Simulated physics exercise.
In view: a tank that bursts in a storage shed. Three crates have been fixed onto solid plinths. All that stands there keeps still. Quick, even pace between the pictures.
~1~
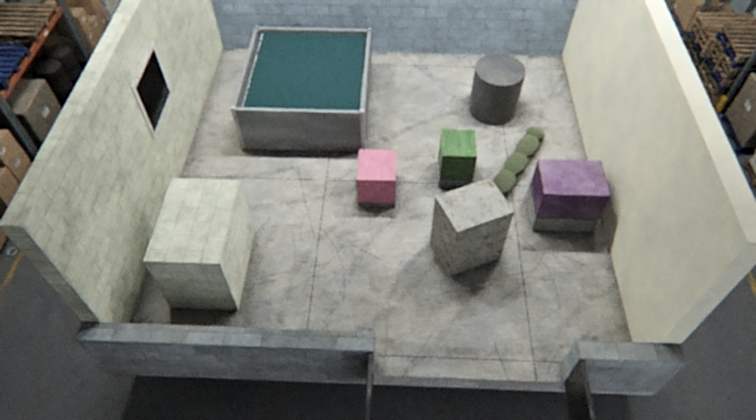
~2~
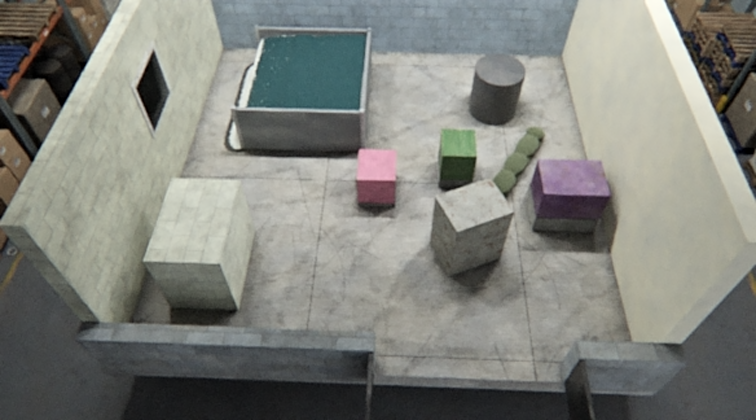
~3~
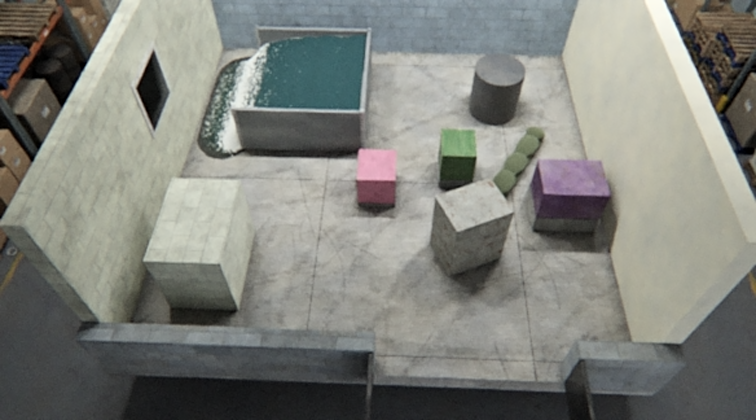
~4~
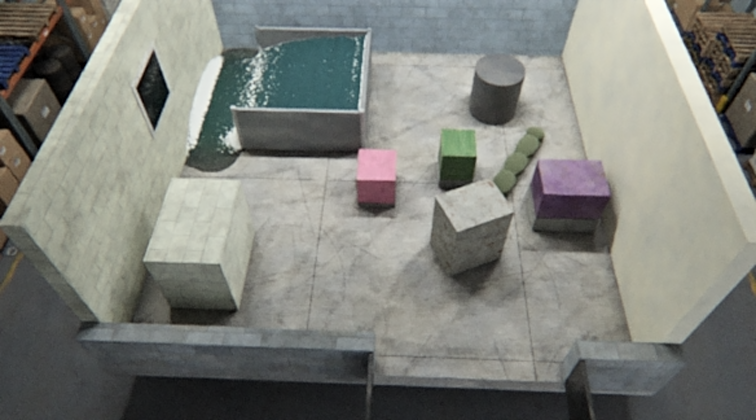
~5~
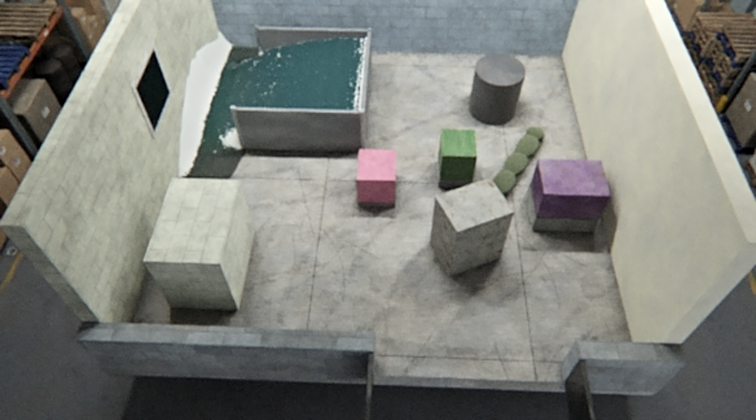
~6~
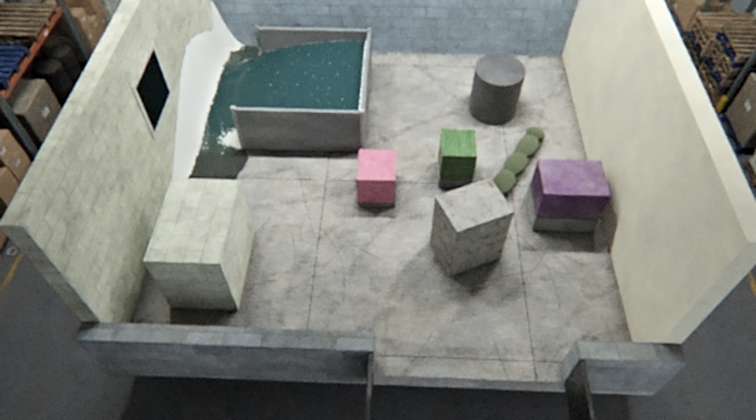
The clip shows a walled, roofless space with scattered blocks and a cylinder, where dark green water fills a tank, then pours out its left side, foams across the floor and surges up against the left wall.
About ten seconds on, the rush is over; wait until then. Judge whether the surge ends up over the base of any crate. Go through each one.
The pink crate is lapped by the water; the green crate is left alone by the water; the purple crate is left alone by the water.
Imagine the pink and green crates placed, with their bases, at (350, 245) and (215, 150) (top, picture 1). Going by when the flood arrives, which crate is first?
From the scene, I'd name the one in green.
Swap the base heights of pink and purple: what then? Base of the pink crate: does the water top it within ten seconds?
Pink crate: Untouched.
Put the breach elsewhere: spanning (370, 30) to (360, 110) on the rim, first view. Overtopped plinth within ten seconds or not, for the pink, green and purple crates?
Here goes: Pink crate - hit; green crate - hit; purple crate - hit.
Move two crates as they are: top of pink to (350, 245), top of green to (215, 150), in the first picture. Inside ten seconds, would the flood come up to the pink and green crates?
My reading: The pink one is flooded, the green one is flooded.
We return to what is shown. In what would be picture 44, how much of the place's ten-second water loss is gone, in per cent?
Near 25 in a hundred, I reckon.
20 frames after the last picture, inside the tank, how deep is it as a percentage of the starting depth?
My figure is about 36 in a hundred.
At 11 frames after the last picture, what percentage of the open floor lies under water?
Share estimate: About 30 per cent.
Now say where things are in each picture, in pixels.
The first frame shows still water in the tank at (306, 71).
In the second frame, the front is at a hidden place, out from the gap at (253, 91).
In the third frame, water pours out at (254, 94) and has run to (244, 60).
In the fourth frame, the front is at (222, 54), out from the gap at (254, 96).
In the fifth frame, the front is at a hidden place, out from the gap at (254, 96).
In the sixth frame, water pours out at (254, 97) and has run to a hidden place.
A moment on, water covers 20 % of the floor; the pink crate not reached, the green crate not reached, the purple crate not reached.
Next, water covers 30 % of the floor; the pink crate water round its plinth, the green crate not reached, the purple crate not reached.
Then, water covers 65 % of the floor; the pink crate water round its plinth, the green crate water round its plinth, the purple crate water round its plinth.
Later, water covers 95 % of the floor; the pink crate water round its plinth, the green crate water round its plinth, the purple crate water round its plinth.
In the end, water covers 100 % of the floor; the pink crate was topped, the green crate stayed above the water, the purple crate stayed above the water.
